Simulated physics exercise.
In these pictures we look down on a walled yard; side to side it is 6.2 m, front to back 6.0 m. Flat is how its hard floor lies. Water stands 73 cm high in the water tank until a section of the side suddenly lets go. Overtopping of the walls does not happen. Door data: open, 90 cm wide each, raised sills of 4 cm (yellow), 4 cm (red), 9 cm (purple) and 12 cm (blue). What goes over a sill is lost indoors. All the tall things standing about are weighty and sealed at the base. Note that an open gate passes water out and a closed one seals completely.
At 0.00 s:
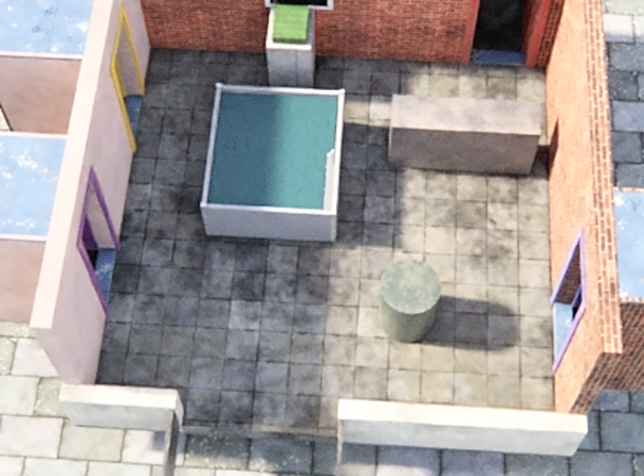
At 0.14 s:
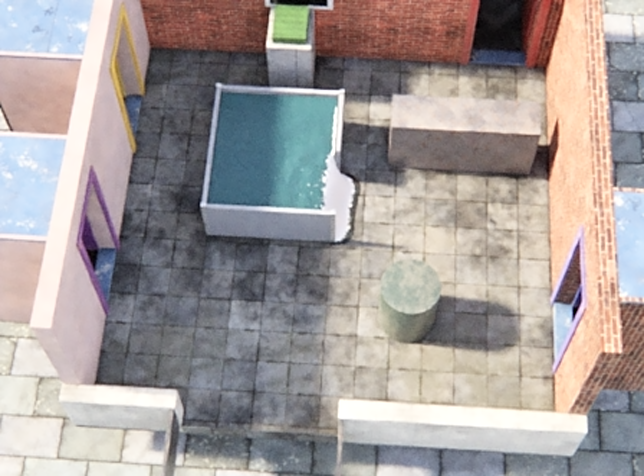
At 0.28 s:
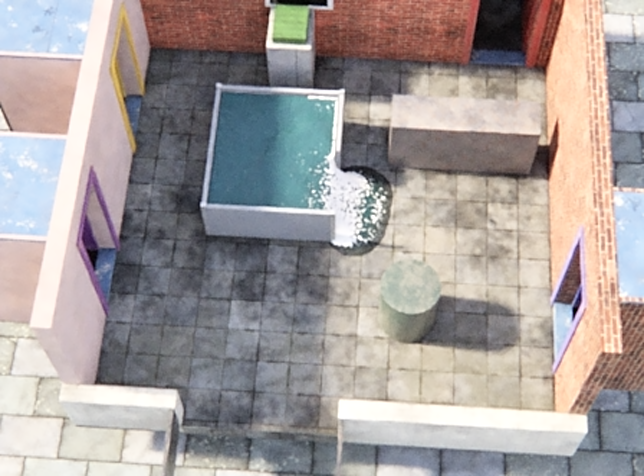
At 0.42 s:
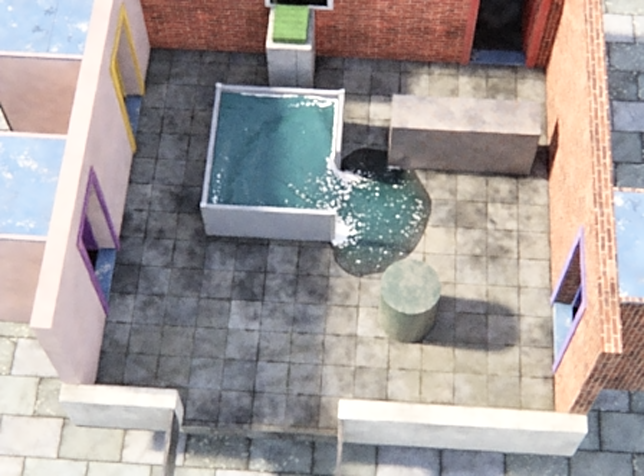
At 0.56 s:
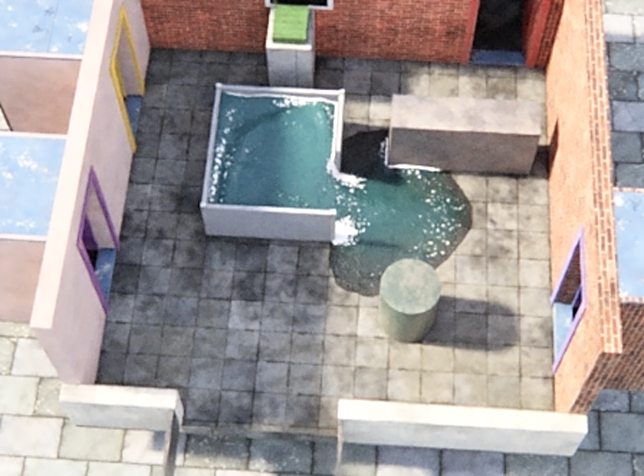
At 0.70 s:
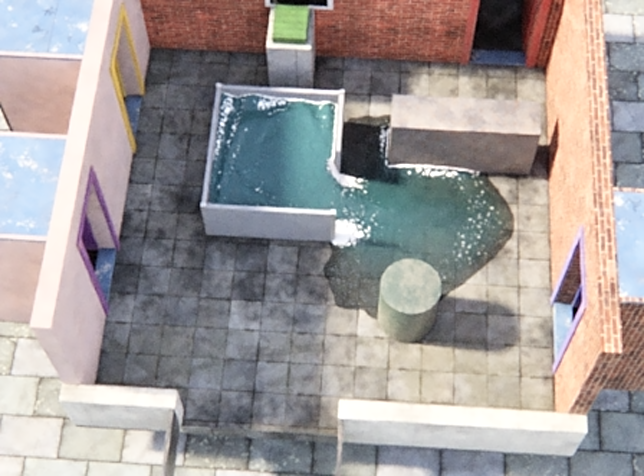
At the start, a square tank of teal water sits still in a walled yard with a gray block and a round pillar. Water then pours from the tank's right side in a white, foamy burst, and a dark pool spreads rightward across the paving, along the block and around the pillar.
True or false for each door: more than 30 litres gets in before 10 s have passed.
Yellow door false, red door true, purple door false, blue door true.
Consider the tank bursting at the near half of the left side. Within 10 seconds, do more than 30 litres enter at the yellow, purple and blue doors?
Note: Yellow beyond the mark, purple beyond the mark, blue short of the mark.
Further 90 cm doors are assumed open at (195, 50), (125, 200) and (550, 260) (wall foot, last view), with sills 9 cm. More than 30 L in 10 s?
In sequence the answers are less than that, less than that and more than that.
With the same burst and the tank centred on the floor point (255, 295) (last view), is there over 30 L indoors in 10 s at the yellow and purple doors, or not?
Yellow gets more than that, purple gets no more than that.
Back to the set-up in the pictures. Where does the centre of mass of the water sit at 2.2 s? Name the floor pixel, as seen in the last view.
Its balance point sits around (373, 211).
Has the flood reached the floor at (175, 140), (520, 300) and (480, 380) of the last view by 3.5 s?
Well, the first is untouched by it, the next drenched, the last drenched.
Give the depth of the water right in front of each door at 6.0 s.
Readings (cm): Yellow = 0; red = 8; purple = 9; blue = 14.
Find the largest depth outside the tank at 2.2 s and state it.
Up to some 40 cm.
After 1.4 s water covers 25 % of the floor and is deepest (40 cm) near (542, 185); yellow door not reached, red door not reached, purple door not reached, blue door 12 cm at the sill, 0 L in.
After 2.2 s water covers 35 % of the floor and is deepest (40 cm) near (542, 196); yellow door not reached, red door 4 cm at the sill, 0 L in, purple door not reached, blue door 24 cm at the sill, 33 L in.
After 3.5 s water covers 45 % of the floor and is deepest (30 cm) near (521, 429); yellow door not reached, red door 13 cm at the sill, 47 L in, purple door not reached, blue door 16 cm at the sill, 73 L in.
After 6.0 s water covers 80 % of the floor and is deepest (20 cm) near (548, 431); yellow door not reached, red door 8 cm at the sill, 113 L in, purple door 9 cm at the sill, 0 L in, blue door 14 cm at the sill, 85 L in.
After 10.0 s water covers 95 % of the floor and is deepest (10 cm) near (548, 431); yellow door 3 cm at the sill, 0 L in, red door 5 cm at the sill, 136 L in, purple door 9 cm at the sill, 3 L in, blue door 10 cm at the sill, 88 L in.
